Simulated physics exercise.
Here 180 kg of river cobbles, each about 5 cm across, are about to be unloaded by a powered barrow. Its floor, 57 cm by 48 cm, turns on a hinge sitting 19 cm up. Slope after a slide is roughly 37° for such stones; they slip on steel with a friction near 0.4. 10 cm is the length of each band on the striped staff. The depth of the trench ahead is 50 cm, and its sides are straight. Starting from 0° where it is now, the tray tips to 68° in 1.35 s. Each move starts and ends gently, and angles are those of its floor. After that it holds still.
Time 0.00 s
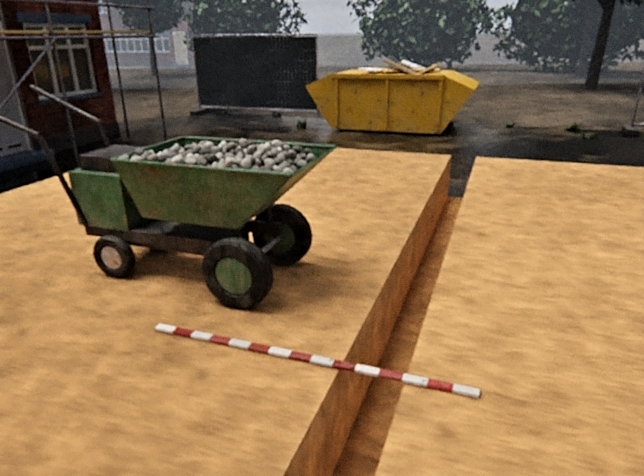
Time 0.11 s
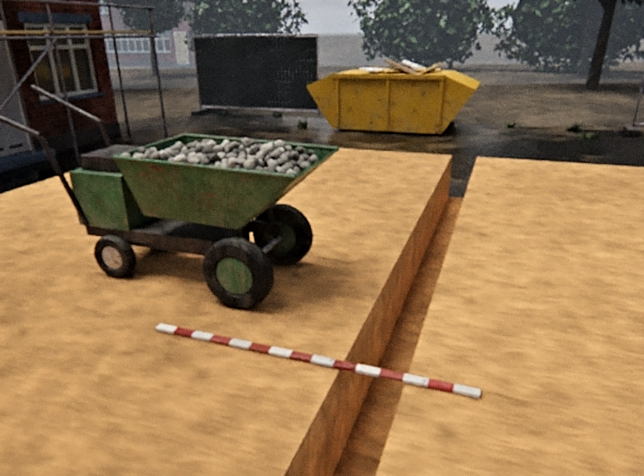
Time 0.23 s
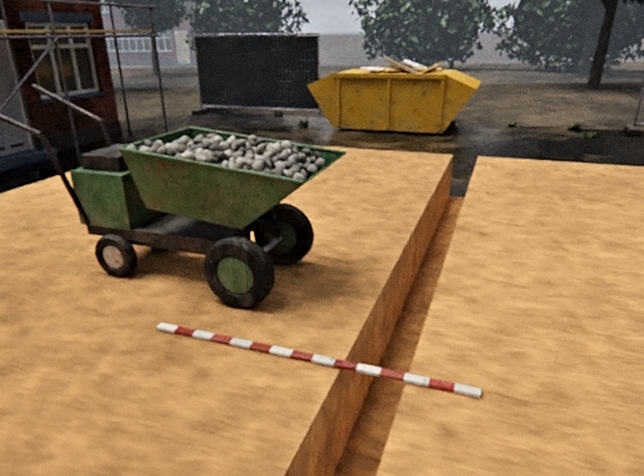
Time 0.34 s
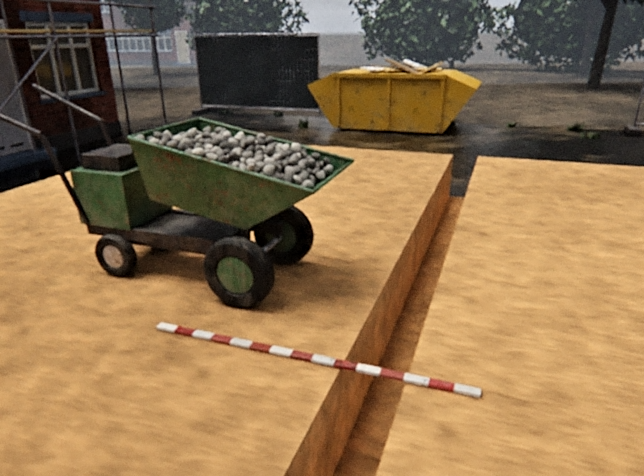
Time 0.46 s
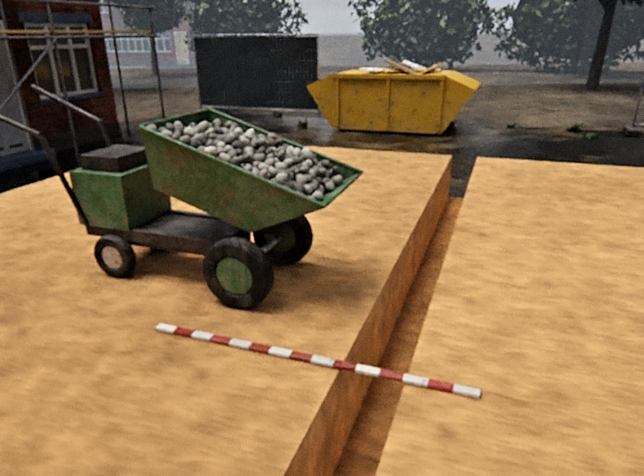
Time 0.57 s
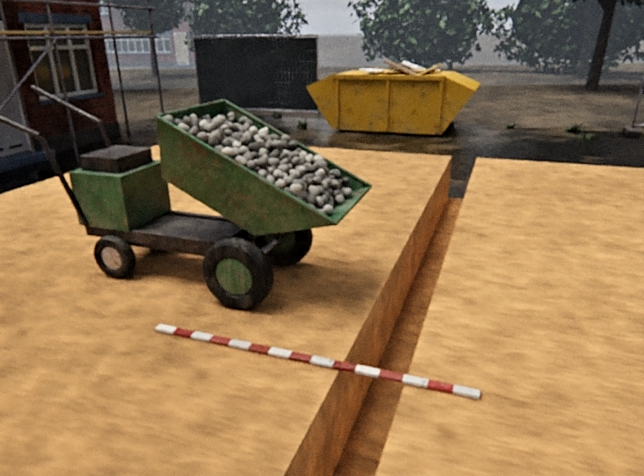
Green powered barrow loaded with grey cobbles gradually raising its tray toward the right, stones shifting, beside a straight-sided trench.
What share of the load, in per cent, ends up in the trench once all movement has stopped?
About 92 per cent.
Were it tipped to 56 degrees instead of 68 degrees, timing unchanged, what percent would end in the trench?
Share in trench: Approx. 80%.
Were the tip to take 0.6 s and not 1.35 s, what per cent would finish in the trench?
With that timing, about 75 per cent.
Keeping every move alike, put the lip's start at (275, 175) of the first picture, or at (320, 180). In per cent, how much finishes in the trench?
Around 90 and then 60 percent.
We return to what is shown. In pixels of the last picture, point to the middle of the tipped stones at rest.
(401, 362).
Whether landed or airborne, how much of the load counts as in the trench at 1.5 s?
Some 45 per cent of the load by that point.
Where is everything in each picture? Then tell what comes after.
In the first frame, the tray is at 0°, its lip at (292, 175); the top of the load is at (257, 149).
In the second frame, lip at (295, 177), floor tilted 1°, highest stones at (245, 147); the stones move at 0.2 m/s on average.
In the third frame, the tray is at 5°, its lip at (303, 183); the top of the load is at (226, 143); the stones move at 0.4 m/s on average.
In the fourth frame, the tray is at 11°, its lip at (314, 192); the top of the load is at (209, 135); the stones move at 0.5 m/s on average.
In the fifth frame, the tray is at 18°, its lip at (325, 207); the top of the load is at (209, 128); the stones move at 0.6 m/s on average.
In the sixth frame, lip at (336, 224), floor tilted 26°, highest stones at (219, 121); the stones move at 0.7 m/s on average.
After 1.0 s the floor is at 57°; 99 % in the tray; the foremost stones are at (382, 252).
After 1.5 s the floor is at 68°; 51 % in the tray, 45 % in the trench, 4 % past the trench; the foremost stones are at (460, 310).
After 1.8 s the floor is at 68°; 19 % in the tray, 74 % in the trench, 8 % past the trench; the foremost stones are at (544, 350).
After 3.8 s the floor is at 68°; 0 % in the tray, 92 % in the trench, 8 % past the trench; the foremost stones are at (594, 379).
